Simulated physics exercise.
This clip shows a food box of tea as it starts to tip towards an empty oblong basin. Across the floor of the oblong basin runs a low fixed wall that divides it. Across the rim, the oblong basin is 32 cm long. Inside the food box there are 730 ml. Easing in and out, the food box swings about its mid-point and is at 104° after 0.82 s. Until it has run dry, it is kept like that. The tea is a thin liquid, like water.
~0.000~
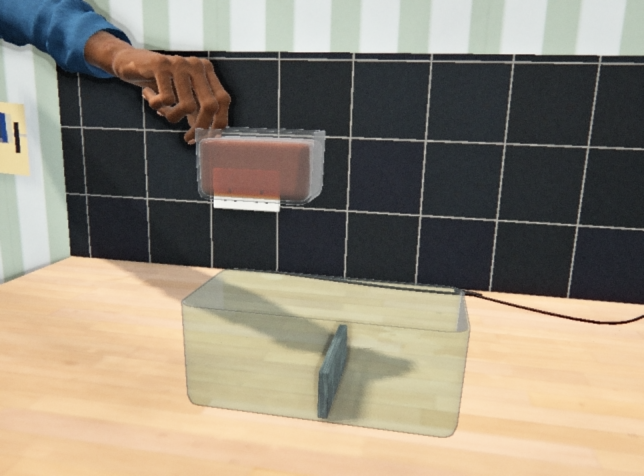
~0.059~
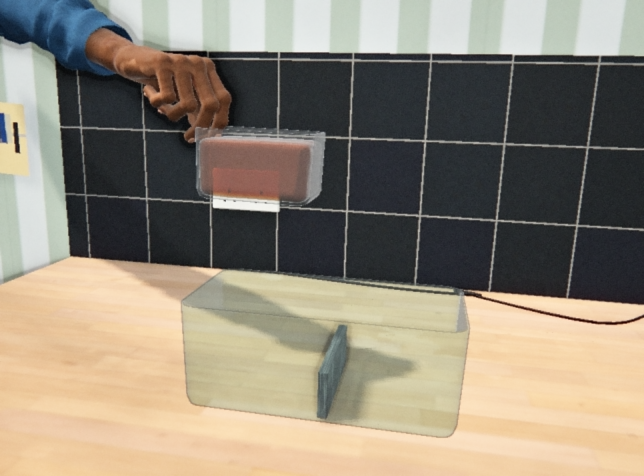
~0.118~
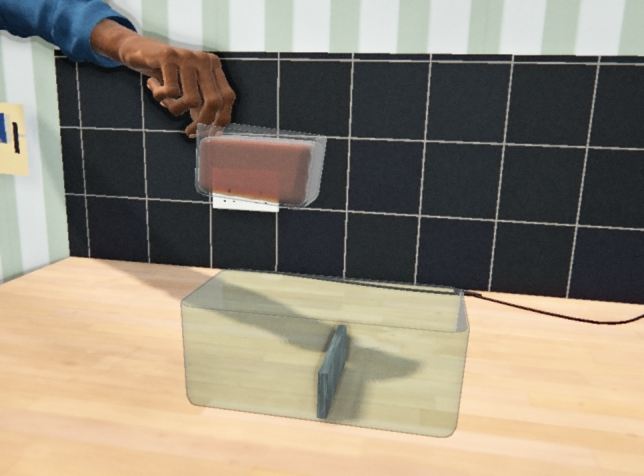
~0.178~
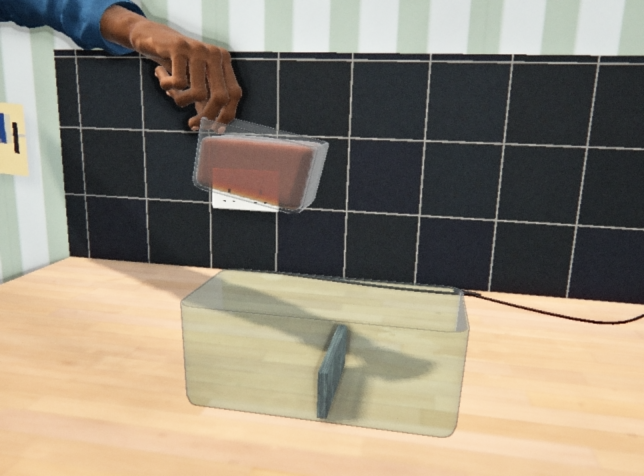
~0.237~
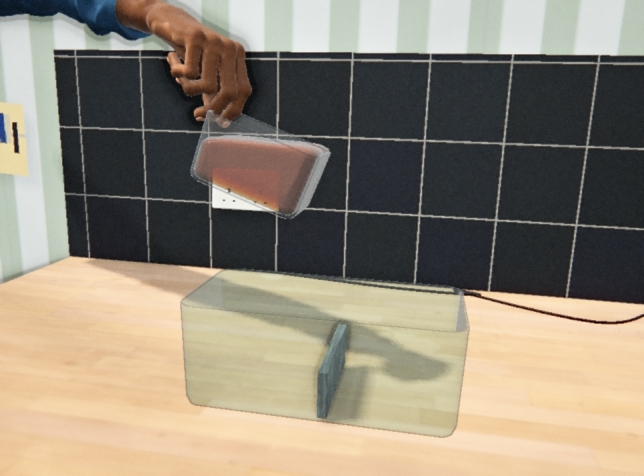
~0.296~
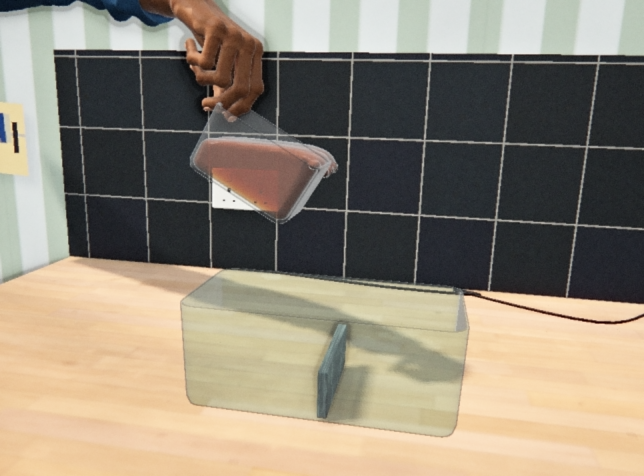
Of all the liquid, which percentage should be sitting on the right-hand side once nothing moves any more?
Around 83 per cent should be sitting there.
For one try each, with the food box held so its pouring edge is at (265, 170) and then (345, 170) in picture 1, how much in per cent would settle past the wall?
15 then 95 %.
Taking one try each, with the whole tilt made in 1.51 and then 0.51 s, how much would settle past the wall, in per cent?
The first try gives around 85 percent, the second around 80 percent.
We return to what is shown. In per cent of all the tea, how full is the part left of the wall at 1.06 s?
That share comes to around 14 in a hundred.
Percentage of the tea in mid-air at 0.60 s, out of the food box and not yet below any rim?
42 %.
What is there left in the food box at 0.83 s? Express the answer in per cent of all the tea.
Near 7 percent, more or less.
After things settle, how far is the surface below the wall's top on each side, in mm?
Near 54 mm for the left and near 30 mm for the right.
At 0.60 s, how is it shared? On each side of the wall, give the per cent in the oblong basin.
I'd say some 0 in a hundred on the left and 30 on the right.
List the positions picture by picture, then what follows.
In the first picture, it leans 0°; its right rim is at (318, 134); the tea meets the walls at (213, 139) and (318, 144); the oblong basin's rim runs from (204, 286) to (466, 310); the wall's top is at (335, 347).
In the second picture, it leans 1°; its right rim is at (319, 136); the tea meets the walls at (212, 139) and (318, 144).
In the third picture, it leans 5°; its right rim is at (320, 140); the tea meets the walls at (213, 138) and (319, 145).
In the fourth picture, it leans 12°; its right rim is at (322, 147); the tea meets the walls at (214, 138) and (321, 147).
In the fifth picture, it leans 20°; its right rim is at (324, 156); the tea meets the walls at (215, 138) and (324, 151); 1 per cent is over the edge.
In the sixth picture, it leans 30°; its right rim is at (324, 168); the tea meets the walls at (212, 140) and (322, 158); 6 per cent is over the edge.
After 0.60 s the tilt is 87° and 28 per cent is still to pour, 0 is left of the wall and 31 right of it.
After 0.83 s the tilt is 104° and 7 per cent is still to pour, 6 is left of the wall and 81 right of it.
After 1.06 s the tilt is 104° and 0 per cent is still to pour, 15 is left of the wall and 82 right of it.
After 1.32 s the tilt is 104° and 0 per cent is still to pour, 16 is left of the wall and 83 right of it.
In the end 16 per cent lies left of the wall, 83 right of it and 1 outside.
